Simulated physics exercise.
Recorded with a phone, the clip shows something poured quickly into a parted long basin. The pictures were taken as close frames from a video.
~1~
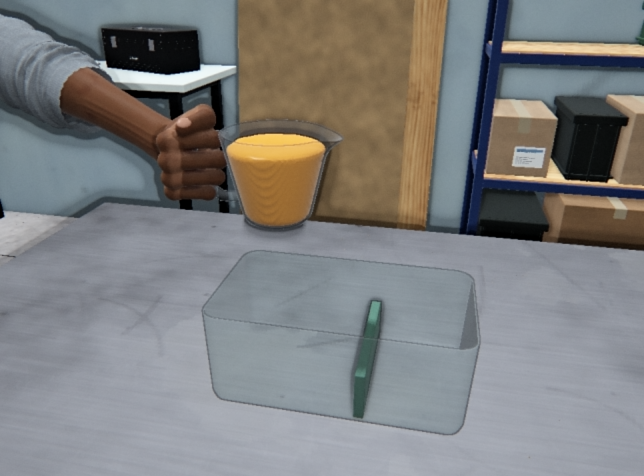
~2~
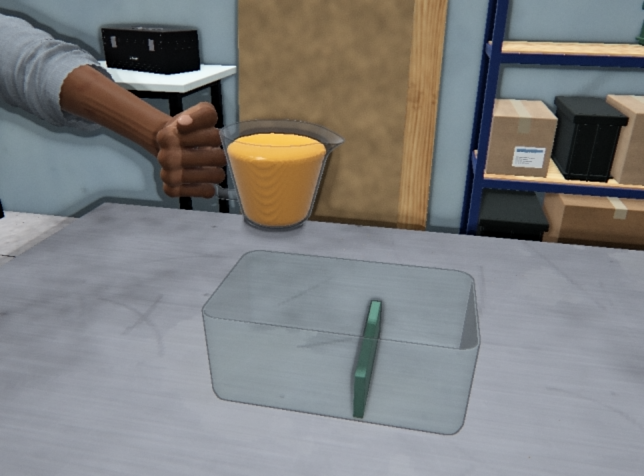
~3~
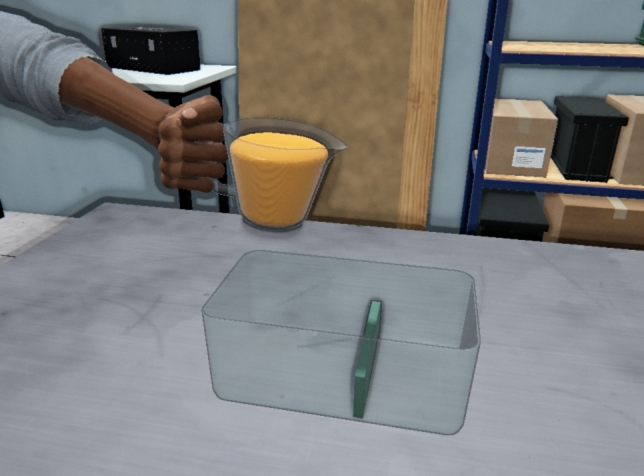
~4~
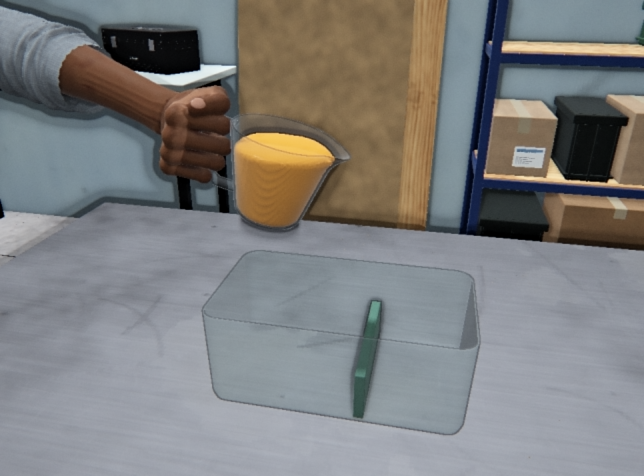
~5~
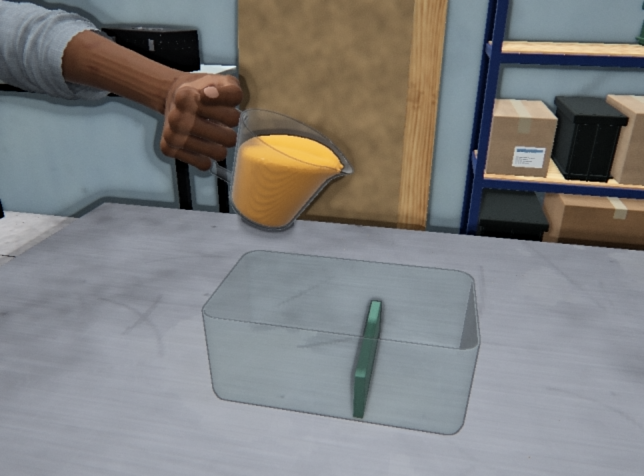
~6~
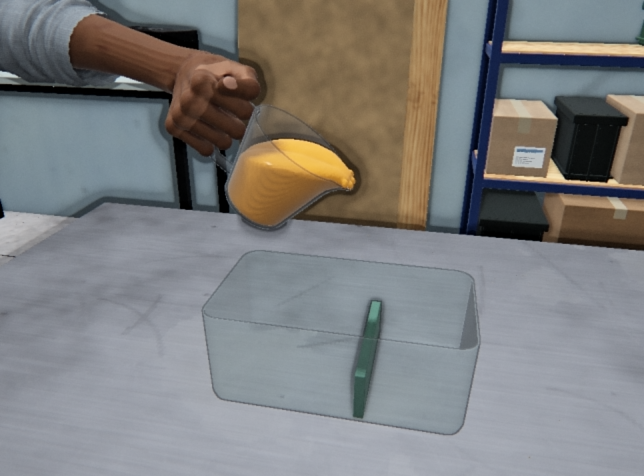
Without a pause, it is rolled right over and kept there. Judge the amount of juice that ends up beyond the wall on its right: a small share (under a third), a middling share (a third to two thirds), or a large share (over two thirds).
A middling share.
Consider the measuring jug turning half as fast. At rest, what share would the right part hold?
Close to 65 per cent.
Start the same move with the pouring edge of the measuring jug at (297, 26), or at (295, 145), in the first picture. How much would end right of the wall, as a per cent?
Estimate: 15 per cent, then 5 per cent.
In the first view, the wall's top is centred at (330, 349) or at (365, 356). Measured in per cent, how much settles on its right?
Roughly 85 per cent first and roughly 50 per cent second.
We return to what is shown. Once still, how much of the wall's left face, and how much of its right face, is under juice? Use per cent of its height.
About 20 left, about 20 right.
A moment on, the measuring jug is tipped right over and 28 per cent is still to pour, 7 is left of the wall and 35 right of it.
Next, the measuring jug is tipped right over and 1 per cent is still to pour, 50 is left of the wall and 39 right of it.
Then the measuring jug is tipped right over and 0 per cent is still to pour, 54 is left of the wall and 40 right of it.
Later the measuring jug is tipped right over and 0 per cent is still to pour, 55 is left of the wall and 40 right of it.
Finally, 55 per cent lies left of the wall, 40 right of it and 4 outside.
